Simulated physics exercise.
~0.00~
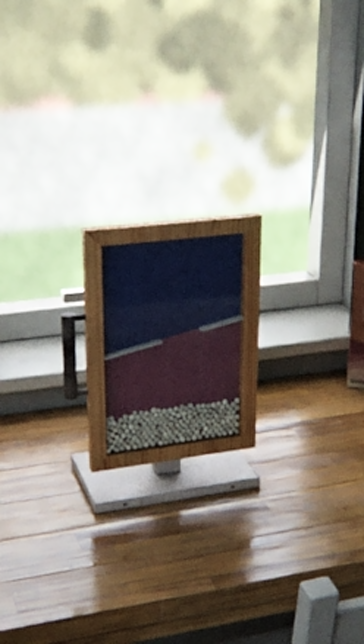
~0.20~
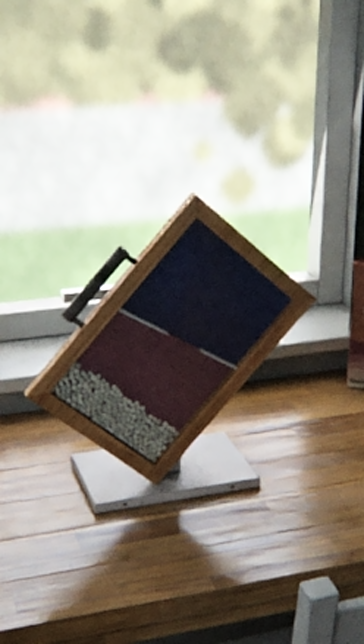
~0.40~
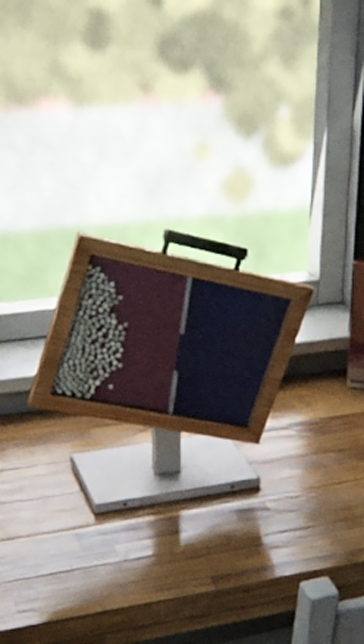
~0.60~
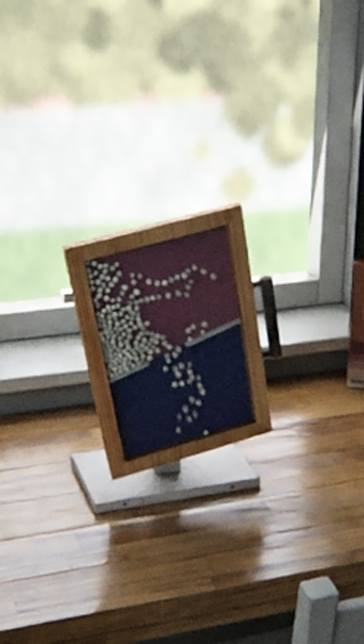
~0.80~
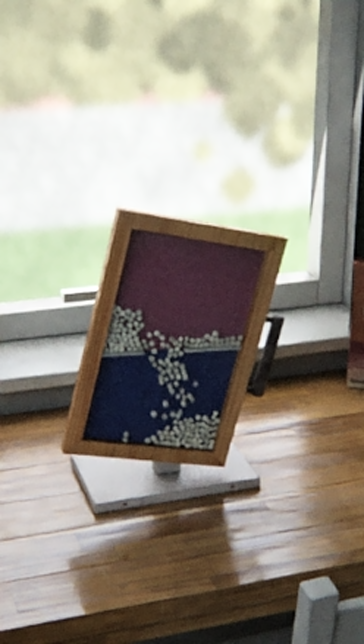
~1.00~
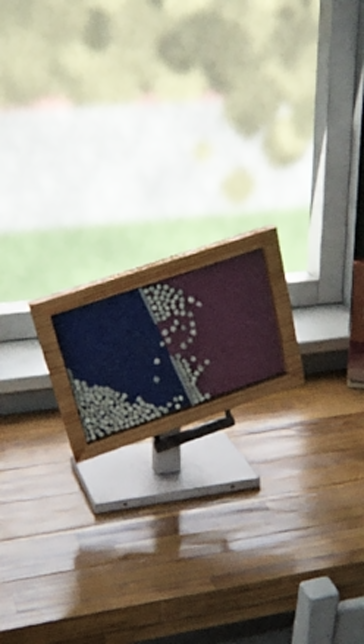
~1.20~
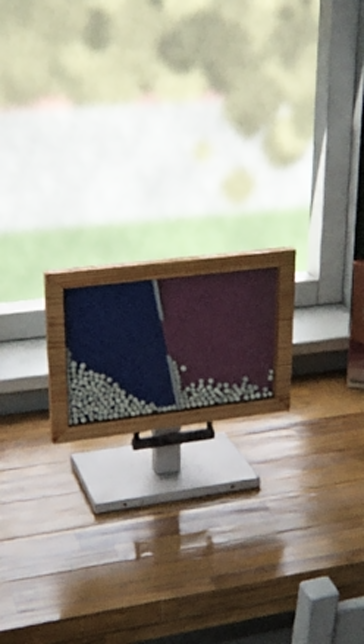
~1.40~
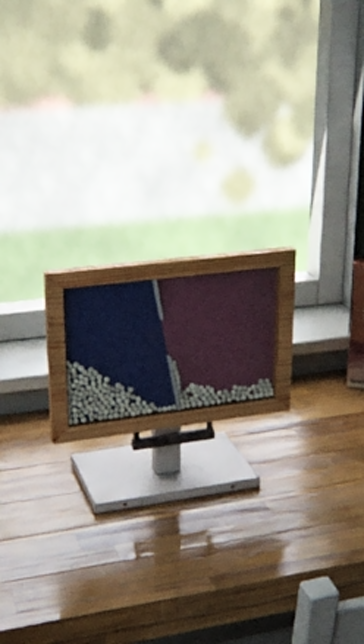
A framed case of white beads turns clockwise until more beads settle in blue than pink.
